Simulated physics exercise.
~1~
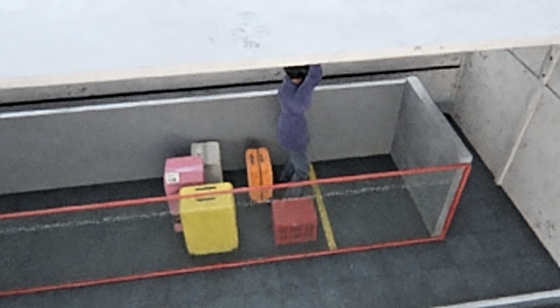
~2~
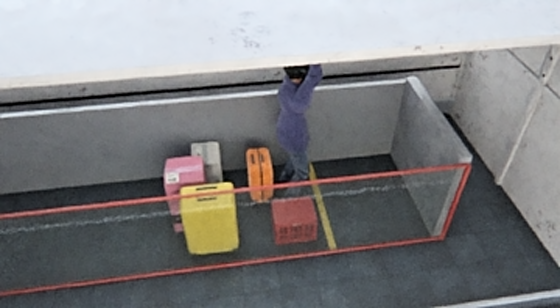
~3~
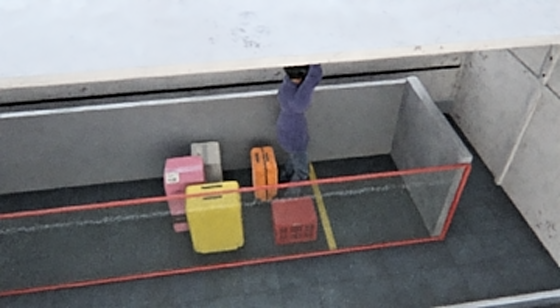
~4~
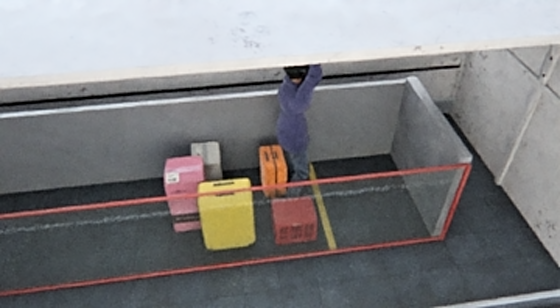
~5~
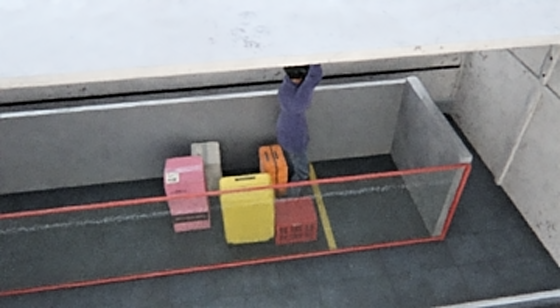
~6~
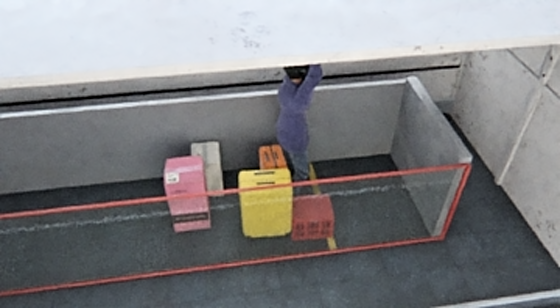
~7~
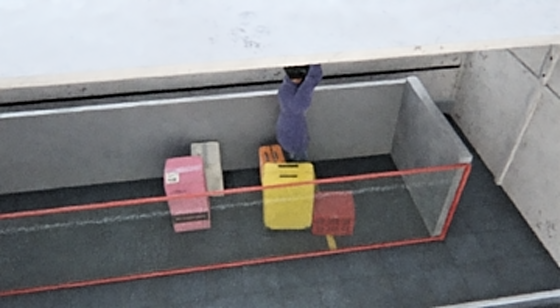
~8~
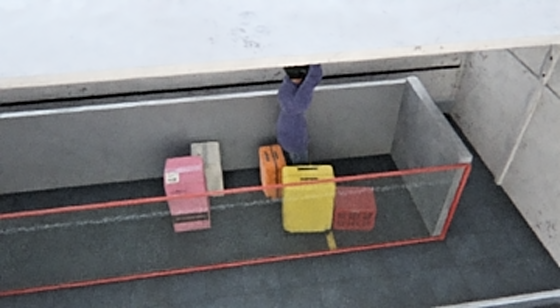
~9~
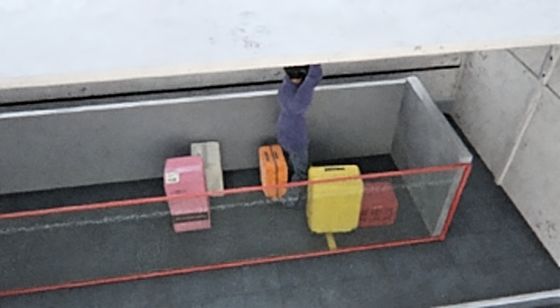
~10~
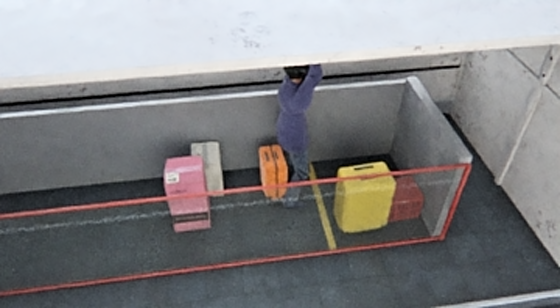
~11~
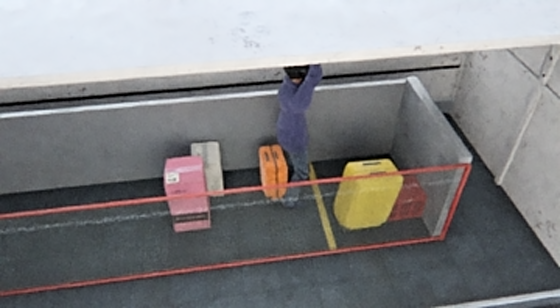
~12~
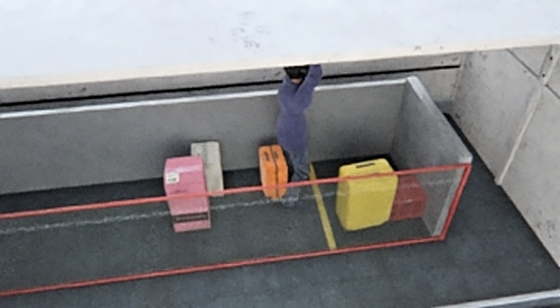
The footage shows luggage around a standing figure in purple as the yellow case slides right, the red crate moving ahead of it and the orange case shifting slightly, until yellow and red rest beyond the yellow line while the pink, white and orange pieces remain left of it.
